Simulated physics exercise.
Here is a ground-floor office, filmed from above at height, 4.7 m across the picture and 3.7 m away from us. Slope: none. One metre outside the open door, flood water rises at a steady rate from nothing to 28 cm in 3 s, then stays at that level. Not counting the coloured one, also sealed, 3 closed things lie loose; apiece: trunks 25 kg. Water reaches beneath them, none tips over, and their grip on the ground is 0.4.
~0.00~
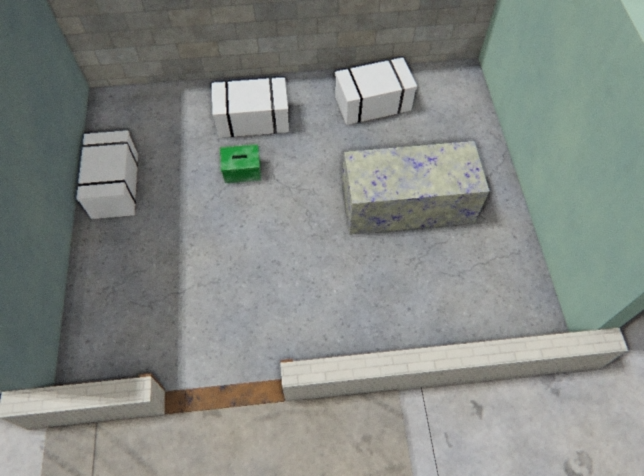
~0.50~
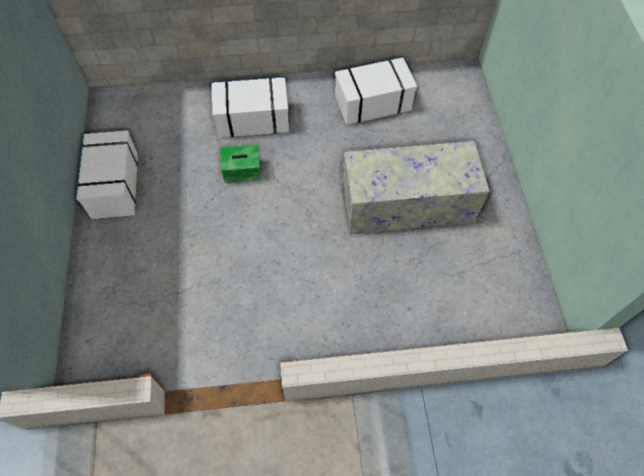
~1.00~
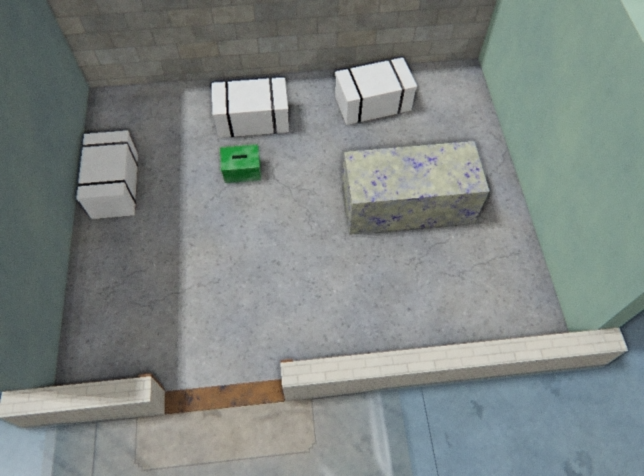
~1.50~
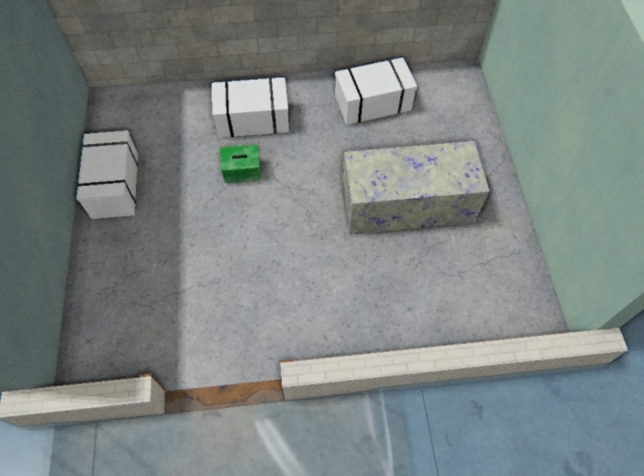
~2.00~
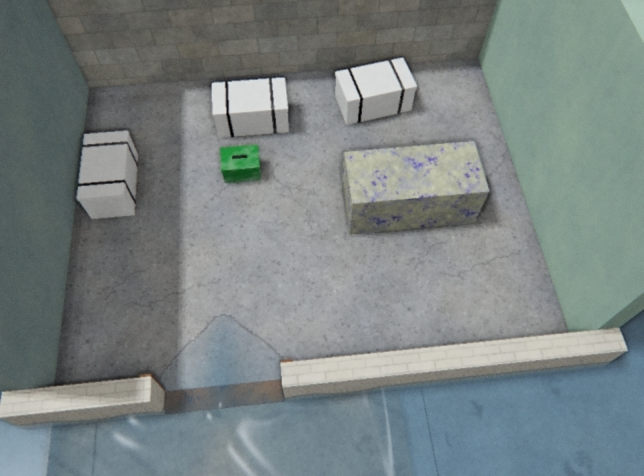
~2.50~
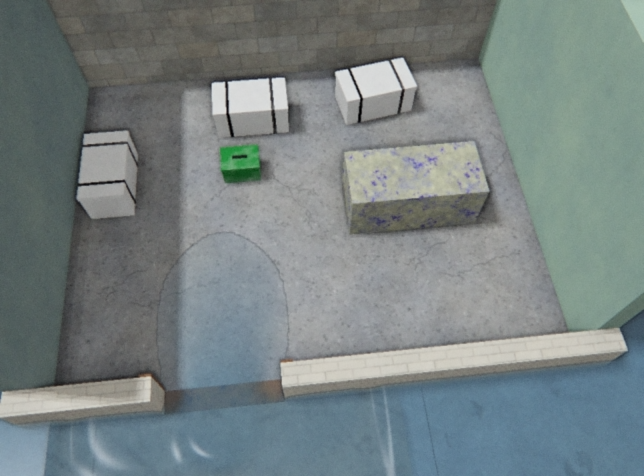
The clip opens on a dry walled room seen from above, with a green box, three white boxes with black bands and a large mottled block. Water spreads over the paving outside, then passes through the doorway and fans across the floor in a rounded sheet, while everything inside stays still.
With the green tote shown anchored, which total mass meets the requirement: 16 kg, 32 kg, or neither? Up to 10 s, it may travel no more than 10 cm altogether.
The answer is only 32 kg.
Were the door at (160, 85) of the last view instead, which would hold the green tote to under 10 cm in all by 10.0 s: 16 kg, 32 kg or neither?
Lab note: Lower mass sufficient.
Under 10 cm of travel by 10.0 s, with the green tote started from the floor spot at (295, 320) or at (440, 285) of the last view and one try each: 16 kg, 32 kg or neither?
Log: Try 1 the heavier pick is required; try 2 the lighter pick works.
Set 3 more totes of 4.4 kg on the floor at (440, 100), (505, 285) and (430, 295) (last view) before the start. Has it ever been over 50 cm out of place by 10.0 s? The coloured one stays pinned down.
Taking them in turn, the first is beyond the line, the second beyond the line and the third inside the line.
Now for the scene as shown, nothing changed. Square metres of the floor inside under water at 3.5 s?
At that time the wet patch spans about 6.5 m2.
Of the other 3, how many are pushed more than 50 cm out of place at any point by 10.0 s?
I get 3.
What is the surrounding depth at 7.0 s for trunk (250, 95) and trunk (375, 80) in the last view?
Depths: Near 10 cm, then near 7 cm.
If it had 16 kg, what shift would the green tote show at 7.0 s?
About 40 cm.
After 3.5 s the green tote would be 0 cm from its start with 16 kg and 0 cm from its start with 32 kg; 5 cm of water round it then.
After 4.5 s the green tote would be 25 cm from its start with 16 kg and 0 cm from its start with 32 kg; 7 cm of water round it then.
After 7.0 s the green tote would be 38 cm from its start with 16 kg and 1 cm from its start with 32 kg; 11 cm of water round it then.
After 10.0 s the green tote would be 151 cm from its start with 16 kg and 1 cm from its start with 32 kg; 13 cm of water round it then.
